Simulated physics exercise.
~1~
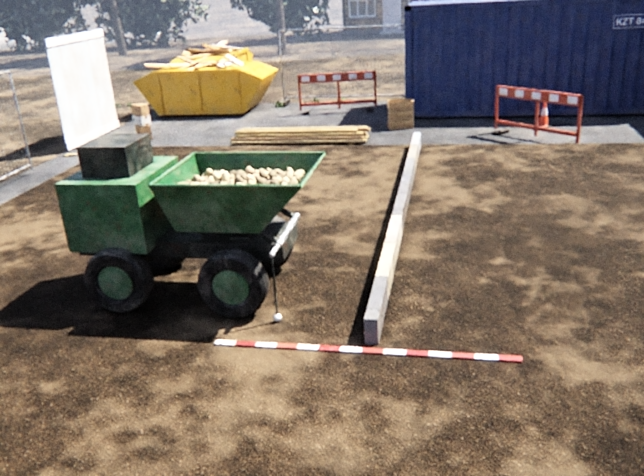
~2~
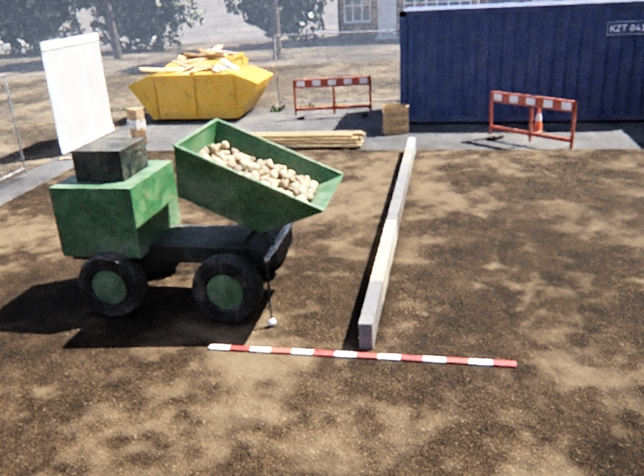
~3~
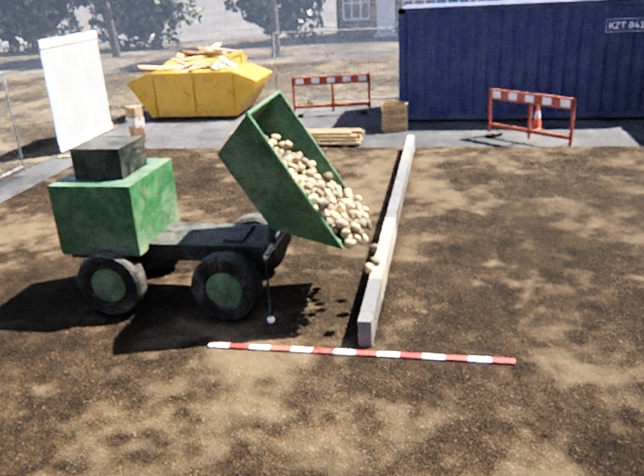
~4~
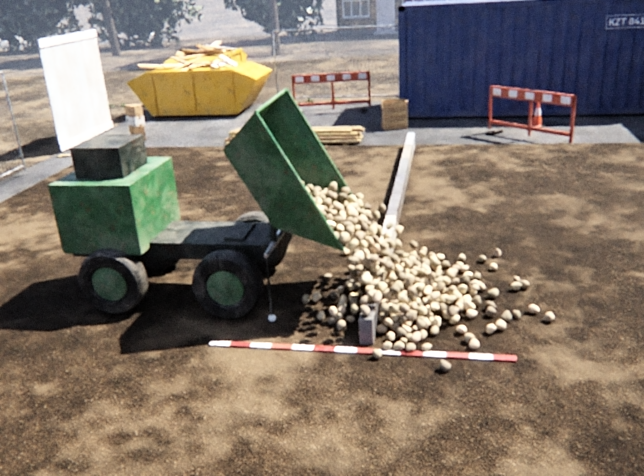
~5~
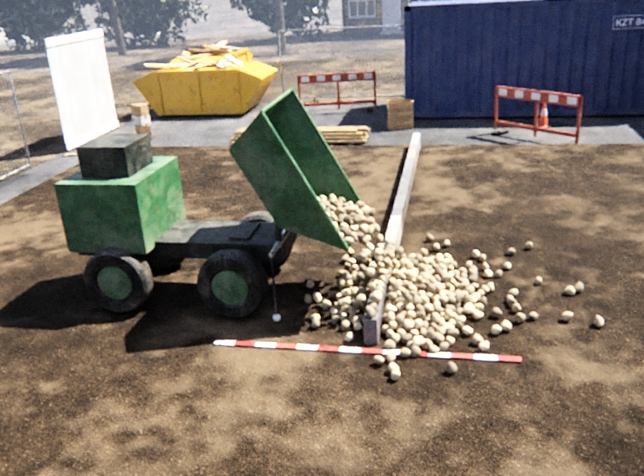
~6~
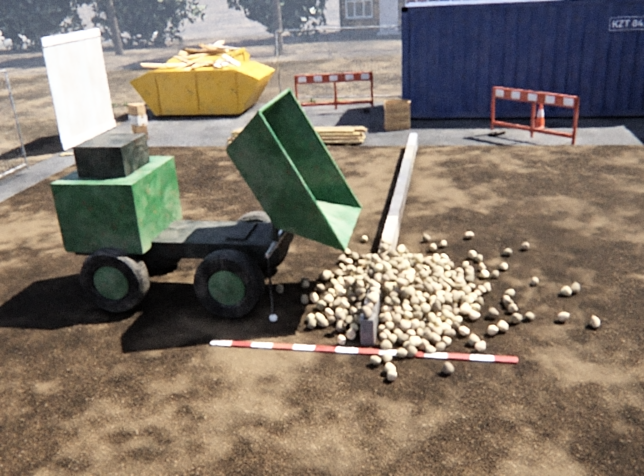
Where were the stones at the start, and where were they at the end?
At the start the stones were piled in the green skip of the dumper. By the end they lay in a heap on the ground to the right, spread across both sides of the kerb, with more of them beyond it.
